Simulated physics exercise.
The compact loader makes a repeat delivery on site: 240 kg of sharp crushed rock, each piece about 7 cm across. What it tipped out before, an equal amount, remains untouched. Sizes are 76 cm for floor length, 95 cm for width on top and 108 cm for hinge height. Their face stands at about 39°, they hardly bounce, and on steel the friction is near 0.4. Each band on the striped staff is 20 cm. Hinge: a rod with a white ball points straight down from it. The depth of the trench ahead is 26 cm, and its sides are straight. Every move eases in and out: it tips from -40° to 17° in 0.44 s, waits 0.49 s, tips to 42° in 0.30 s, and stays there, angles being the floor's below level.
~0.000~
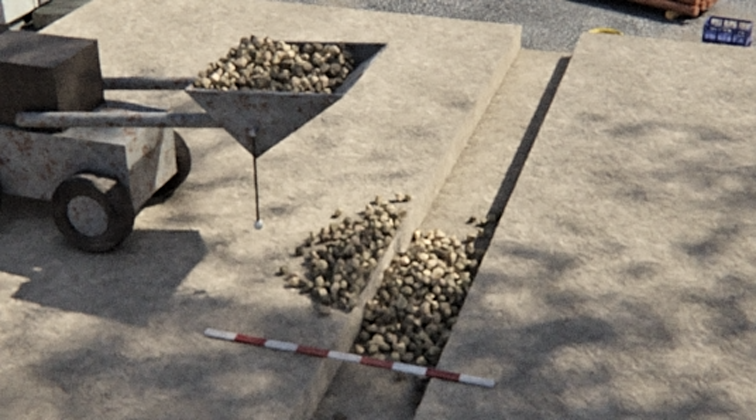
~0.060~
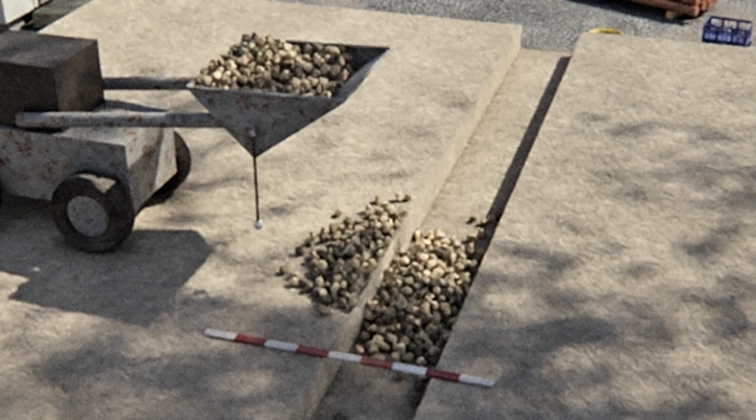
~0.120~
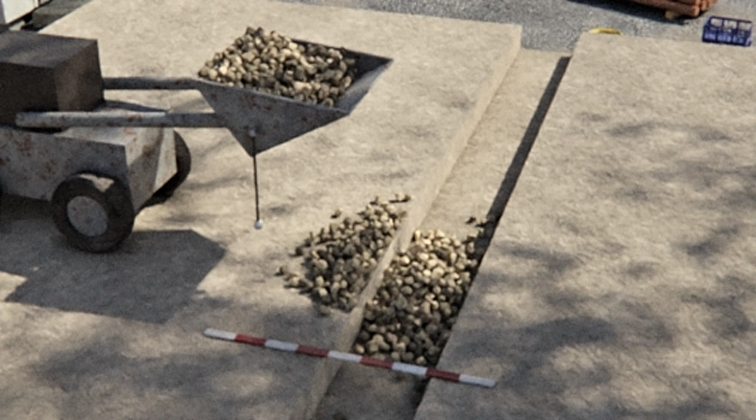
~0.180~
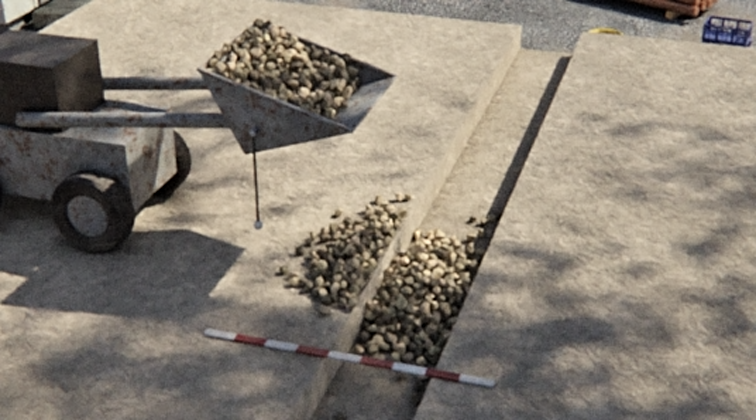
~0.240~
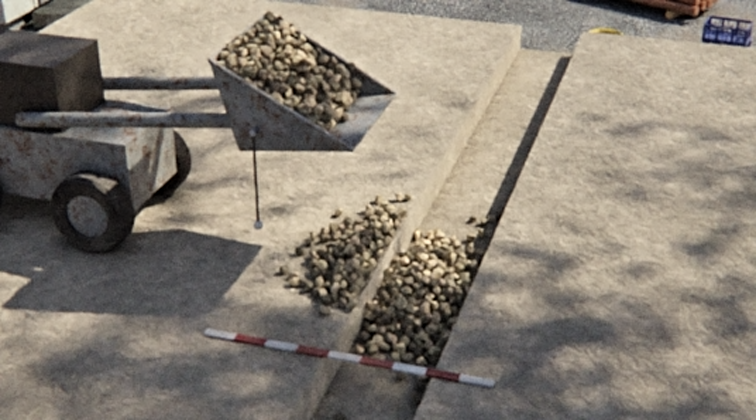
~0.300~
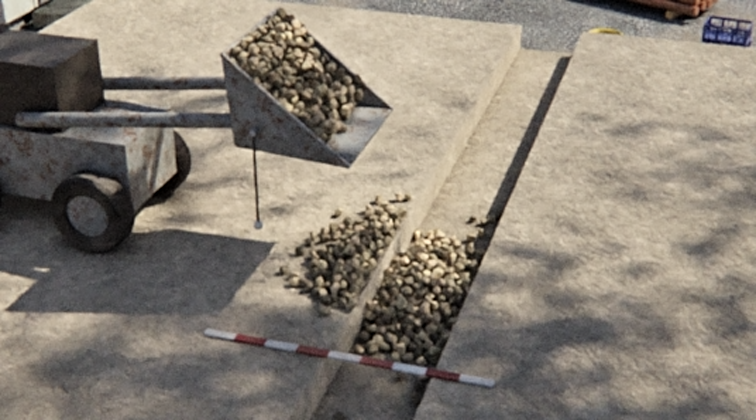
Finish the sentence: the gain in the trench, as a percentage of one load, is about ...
... 87 per cent.
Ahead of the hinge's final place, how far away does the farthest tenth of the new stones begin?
About 120 cm.
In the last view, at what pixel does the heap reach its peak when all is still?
The crest lands at roughly (378, 237).
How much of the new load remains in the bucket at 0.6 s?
Near 100 per cent of the load is held.
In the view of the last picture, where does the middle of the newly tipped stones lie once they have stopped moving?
Roughly pixel (411, 269) in the last view.
After 0.4 s the floor is at 16°; in per cent of one load, 100 in the bucket, 28 short of the trench, 72 in the trench; the foremost stones are at (473, 291).
After 0.6 s the floor is at 17°; in per cent of one load, 98 in the bucket, 29 short of the trench, 72 in the trench; the foremost stones are at (473, 291).
After 1.7 s the floor is at 42°; in per cent of one load, 9 in the bucket, 58 short of the trench, 132 in the trench, 1 past the trench; the foremost stones are at (499, 287).
After 4.1 s the floor is at 42°; in per cent of one load, 0 in the bucket, 40 short of the trench, 160 in the trench, 1 past the trench; the foremost stones are at (498, 289). Net gain in the trench, 87.
